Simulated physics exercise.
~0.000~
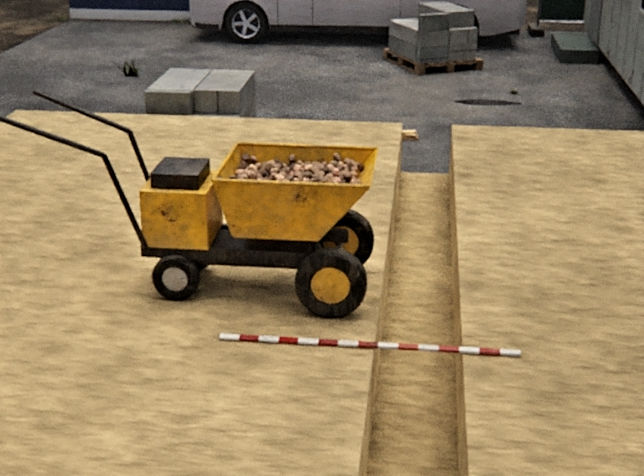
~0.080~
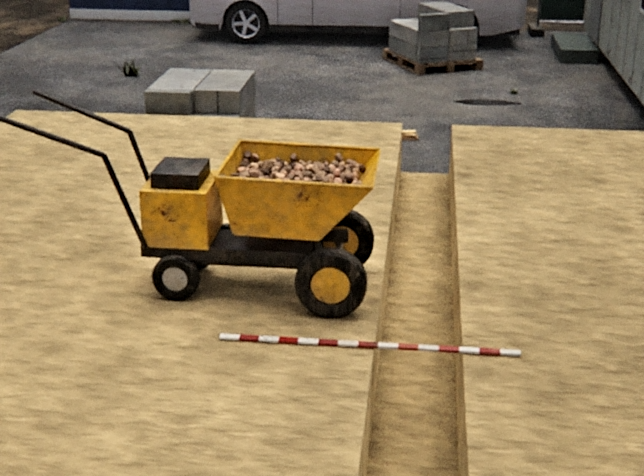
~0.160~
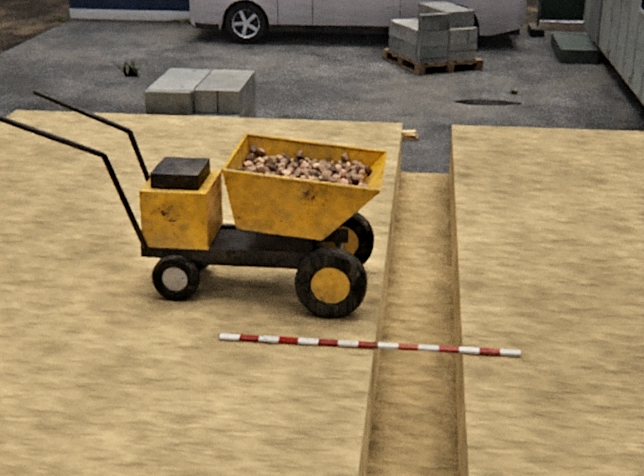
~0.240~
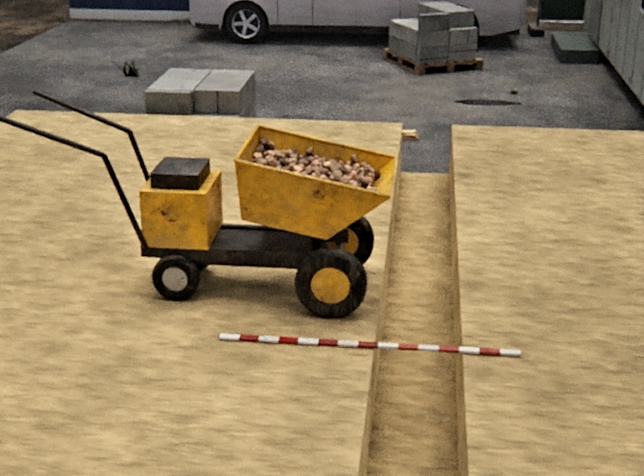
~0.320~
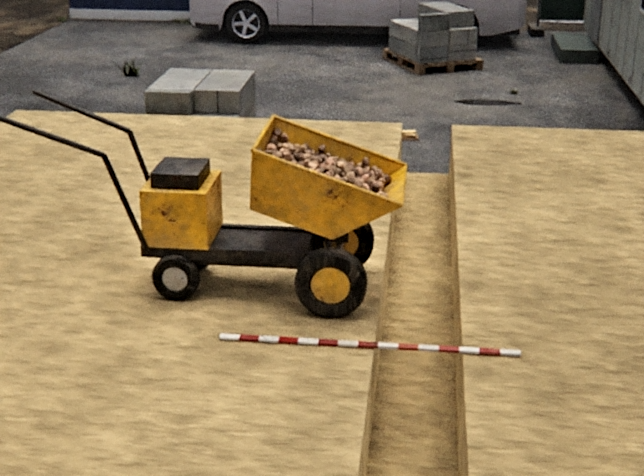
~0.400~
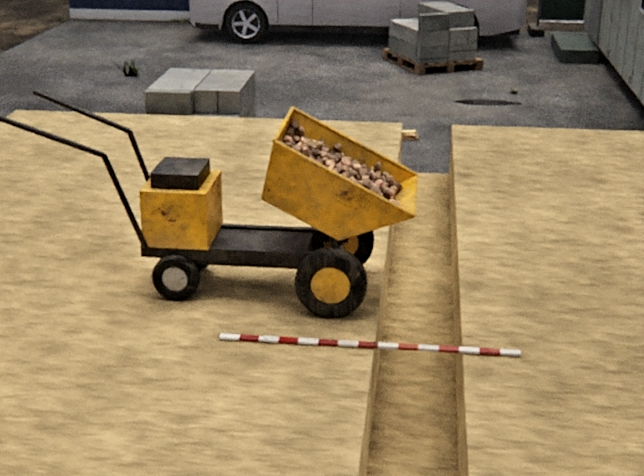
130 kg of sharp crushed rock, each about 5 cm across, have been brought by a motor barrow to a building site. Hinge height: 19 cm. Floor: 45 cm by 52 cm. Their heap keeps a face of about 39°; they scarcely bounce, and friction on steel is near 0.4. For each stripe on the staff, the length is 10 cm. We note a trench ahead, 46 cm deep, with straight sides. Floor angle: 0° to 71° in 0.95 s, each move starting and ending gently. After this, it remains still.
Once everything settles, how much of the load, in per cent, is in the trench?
Once it settles, about 51 per cent of the load is there.
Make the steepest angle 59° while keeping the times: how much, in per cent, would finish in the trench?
Roughly 15 per cent would end in the trench.
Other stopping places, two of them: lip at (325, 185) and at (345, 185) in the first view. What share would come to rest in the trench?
Roughly 90 in a hundred, then 75 in a hundred.
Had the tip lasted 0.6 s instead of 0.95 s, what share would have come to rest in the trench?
40 %.
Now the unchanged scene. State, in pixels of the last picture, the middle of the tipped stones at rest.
Their middle ends up near (453, 340).
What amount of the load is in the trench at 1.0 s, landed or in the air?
Some 5 per cent of the load by that point.
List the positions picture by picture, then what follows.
In the first picture, the skip is at 0°, its lip at (370, 187); the top of the load is at (302, 167).
In the second picture, the skip is at 1°, its lip at (372, 188); the top of the load is at (277, 167); the stones move at 0.3 m/s on average.
The third picture shows lip at (380, 191), floor tilted 5°, highest stones at (278, 161); the stones move at 0.5 m/s on average.
The fourth picture shows lip at (390, 197), floor tilted 11°, highest stones at (278, 152); the stones move at 0.7 m/s on average.
The fifth picture shows lip at (403, 205), floor tilted 19°, highest stones at (282, 145); the stones move at 0.9 m/s on average.
In the sixth picture, the skip is at 27°, its lip at (415, 217); the top of the load is at (293, 136); the stones move at 0.9 m/s on average.
After 0.7 s the floor is at 60°; 100 % in the skip; the foremost stones are at (434, 242).
After 1.0 s the floor is at 71°; 79 % in the skip, 4 % in the trench, 17 % past the trench; the foremost stones are at (502, 303).
After 1.4 s the floor is at 71°; 43 % in the skip, 12 % in the trench, 45 % past the trench; the foremost stones are at (596, 309).
After 3.3 s the floor is at 71°; 6 % in the skip, 51 % in the trench, 43 % past the trench; the foremost stones are at (628, 311).
